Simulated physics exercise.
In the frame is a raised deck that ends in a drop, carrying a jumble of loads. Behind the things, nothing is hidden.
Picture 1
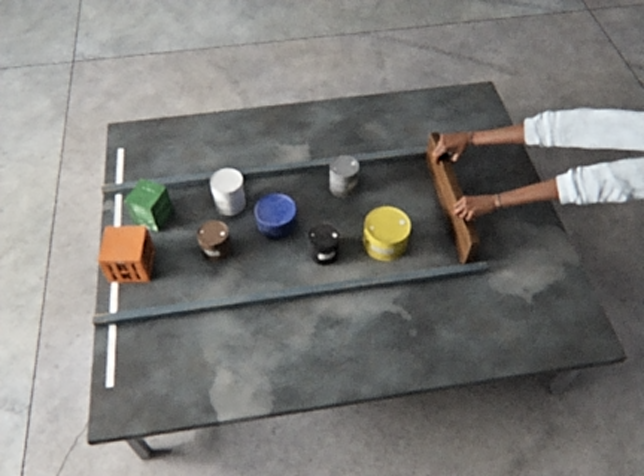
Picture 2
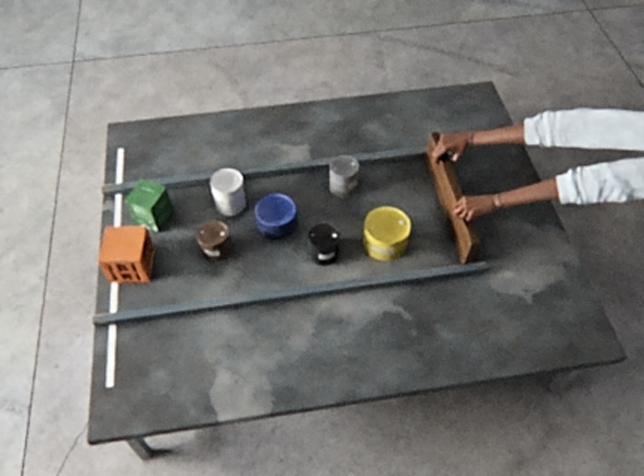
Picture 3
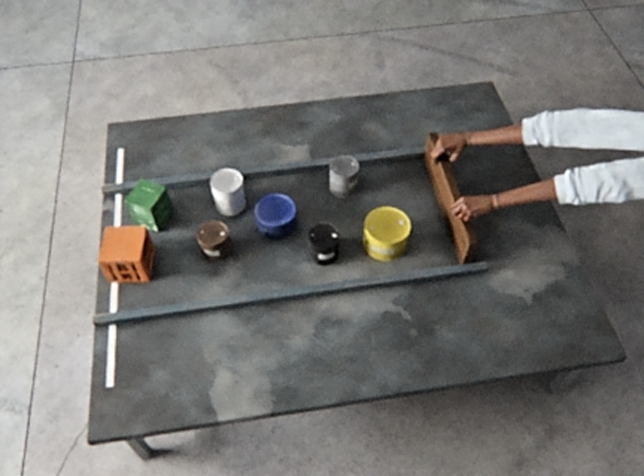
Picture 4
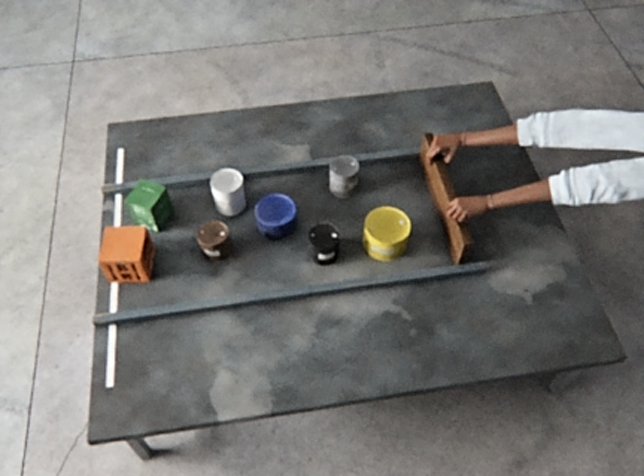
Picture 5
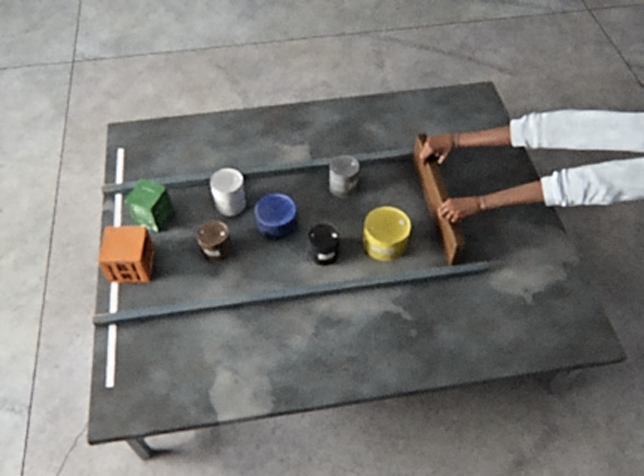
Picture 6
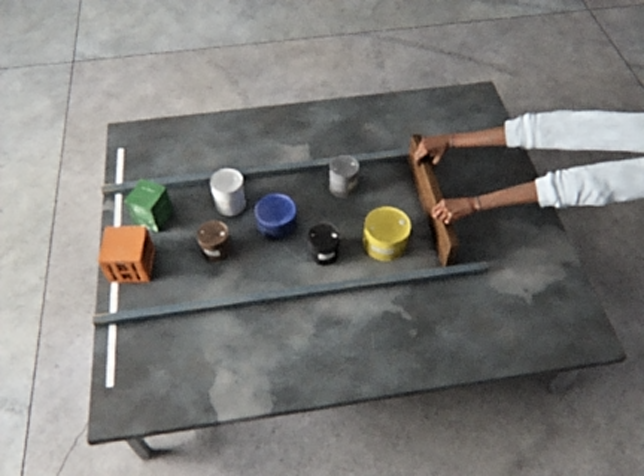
Wooden plank sliding slightly left between two rails, pushed by two hands, toward colourful canisters, a green box and orange crate.
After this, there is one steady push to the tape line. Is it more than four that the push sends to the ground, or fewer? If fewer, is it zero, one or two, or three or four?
More than four.
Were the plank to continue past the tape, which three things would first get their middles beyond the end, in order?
You'd see the orange crate first, then the green box, then the black canister.
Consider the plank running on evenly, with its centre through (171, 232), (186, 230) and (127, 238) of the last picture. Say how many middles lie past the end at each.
Respectively 2, 0 and 5.
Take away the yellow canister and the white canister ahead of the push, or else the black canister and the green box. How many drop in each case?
In order, the numbers are 4 and 5.
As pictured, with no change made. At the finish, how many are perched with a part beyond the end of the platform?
I get 1.
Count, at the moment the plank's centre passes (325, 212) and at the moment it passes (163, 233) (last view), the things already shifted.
At first I count 3, and then 8.
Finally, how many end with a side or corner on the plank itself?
Number in contact with it: 1.
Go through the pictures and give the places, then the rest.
In the first picture, orange crate (128, 255); green box (150, 206); brown canister (215, 242); plank (450, 196); tape (116, 252).
In the second picture, green box (150, 206); blue pail (277, 217).
In the third picture, brown canister (215, 242); plank (449, 197).
In the fourth picture, orange crate (128, 255); yellow canister (386, 234).
In the fifth picture, green box (150, 206); black canister (324, 244).
In the sixth picture, orange crate (128, 255); green box (150, 206); brown canister (215, 242); plank (431, 199); tape (116, 252).
Soon after, none off yet; orange crate at rest near (128, 255); green box at rest near (150, 206); brown canister at rest near (215, 242).
By the end, the number that fall off is five or more; fallen, yellow canister, black canister, blue pail, white canister, brown canister, green box and orange crate.
